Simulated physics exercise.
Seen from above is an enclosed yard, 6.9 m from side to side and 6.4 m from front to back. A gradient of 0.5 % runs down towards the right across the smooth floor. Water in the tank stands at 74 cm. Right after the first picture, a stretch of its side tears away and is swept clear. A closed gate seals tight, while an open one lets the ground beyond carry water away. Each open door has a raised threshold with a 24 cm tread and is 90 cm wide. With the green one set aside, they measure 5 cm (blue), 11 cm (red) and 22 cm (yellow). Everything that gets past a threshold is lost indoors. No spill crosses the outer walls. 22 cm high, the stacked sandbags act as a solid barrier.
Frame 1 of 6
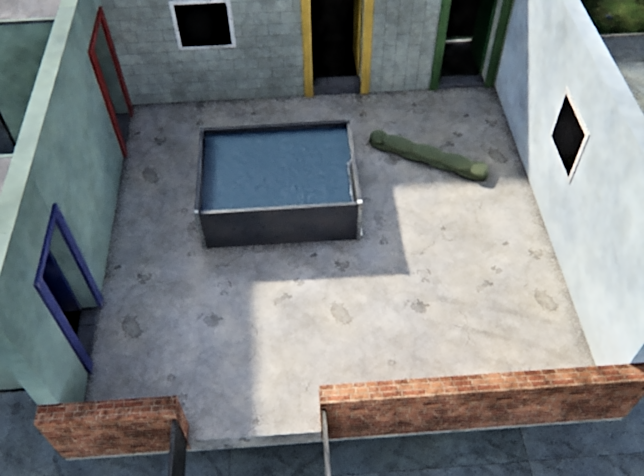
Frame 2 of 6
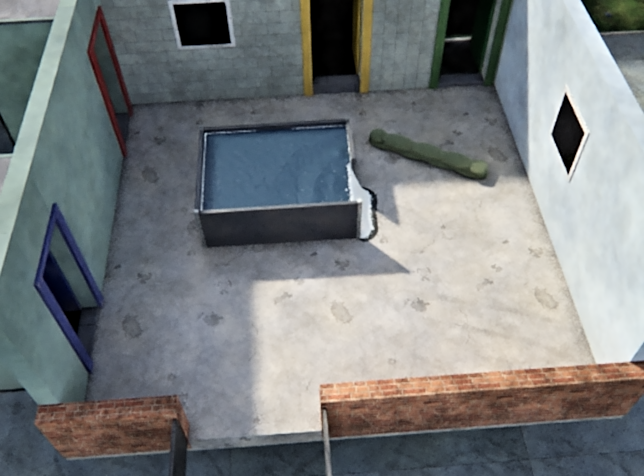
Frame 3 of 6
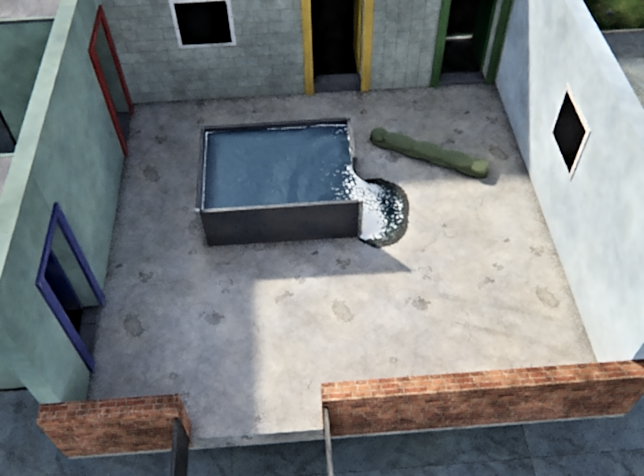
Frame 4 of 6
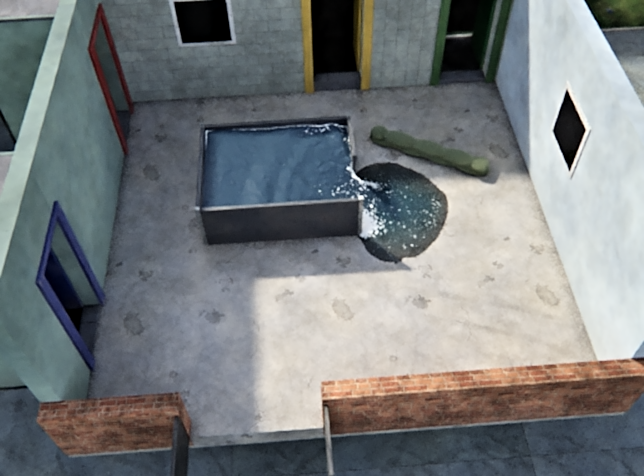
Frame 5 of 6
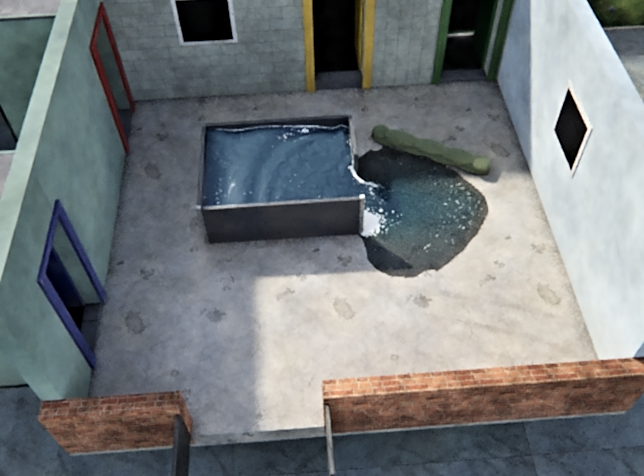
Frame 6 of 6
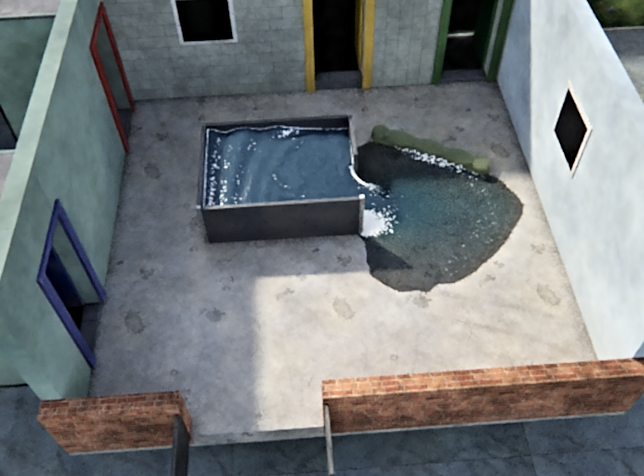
A tank of water in a walled yard broke open on its right side, and water gushed out, spreading across the floor in a widening dark pool that ran along the green sandbags.
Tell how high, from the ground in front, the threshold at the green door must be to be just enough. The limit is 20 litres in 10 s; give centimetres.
It must be about 11.5 cm high.
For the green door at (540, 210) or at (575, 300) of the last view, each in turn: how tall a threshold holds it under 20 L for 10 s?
In turn: Roughly 35 cm, roughly 18 cm.
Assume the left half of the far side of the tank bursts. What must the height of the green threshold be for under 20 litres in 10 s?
Required height: Approx. 11.5 cm.
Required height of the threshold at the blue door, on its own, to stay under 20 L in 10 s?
Blue - roughly 8.0 cm.
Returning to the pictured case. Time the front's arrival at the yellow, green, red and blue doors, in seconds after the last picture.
Yellow: 3.0 s; green: 1.8 s; red: 7.0 s; blue: 4.5 s.
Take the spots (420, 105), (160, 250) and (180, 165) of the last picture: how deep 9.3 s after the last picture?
Some 5, 7 and 7 cm.
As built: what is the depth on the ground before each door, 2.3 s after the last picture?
Depth (cm): Yellow 1 / green 16 / red 0 / blue 0.
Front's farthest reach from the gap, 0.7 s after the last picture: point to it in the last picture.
(576, 307).
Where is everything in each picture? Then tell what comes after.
In the first frame, the tank at (277, 168) is whole and still, 74 cm deep; the green door at (469, 43) is dry.
In the second frame, the gap is at (354, 201), the front 0.3 m out at (373, 201); the back of the tank holds 74 cm.
In the third frame, the gap is at (355, 203), the front 0.8 m out at (404, 206); the back of the tank holds 74 cm.
In the fourth frame, water pours out at (355, 202) and has run 1.4 m, to (443, 211); about 8 cm deep outside, 74 cm at the back.
In the fifth frame, water pours out at (356, 201) and has run 2.0 m, to (482, 210); about 5 cm deep outside, 73 cm at the back.
In the sixth frame, the gap is at (356, 200), the front 2.6 m out at (516, 214); the back of the tank holds 67 cm; 2.3 m in a straight line remain to the green door at (471, 37).
Then, 0.7 s after the last picture water covers 20 % of the floor, deepest (43 cm) near (363, 215); it has not reached the green door.
Then, 2.3 s after the last picture water covers 35 % of the floor, deepest (38 cm) near (605, 388); 16 cm at the green door, 3 litres in over its 9 cm threshold.
Then, 9.3 s after the last picture water covers 95 % of the floor, deepest (12 cm) near (605, 388); 9 cm at the green door, 54 litres in over its 9 cm threshold.
At the green door as built, the water peaked near 17 cm, 2.7 s after the last picture.
With a threshold of 9.5 cm, 45 litres would have come in within the 10 s; with 13.5 cm, 8 litres. So under 20 litres takes about 11.5 cm.
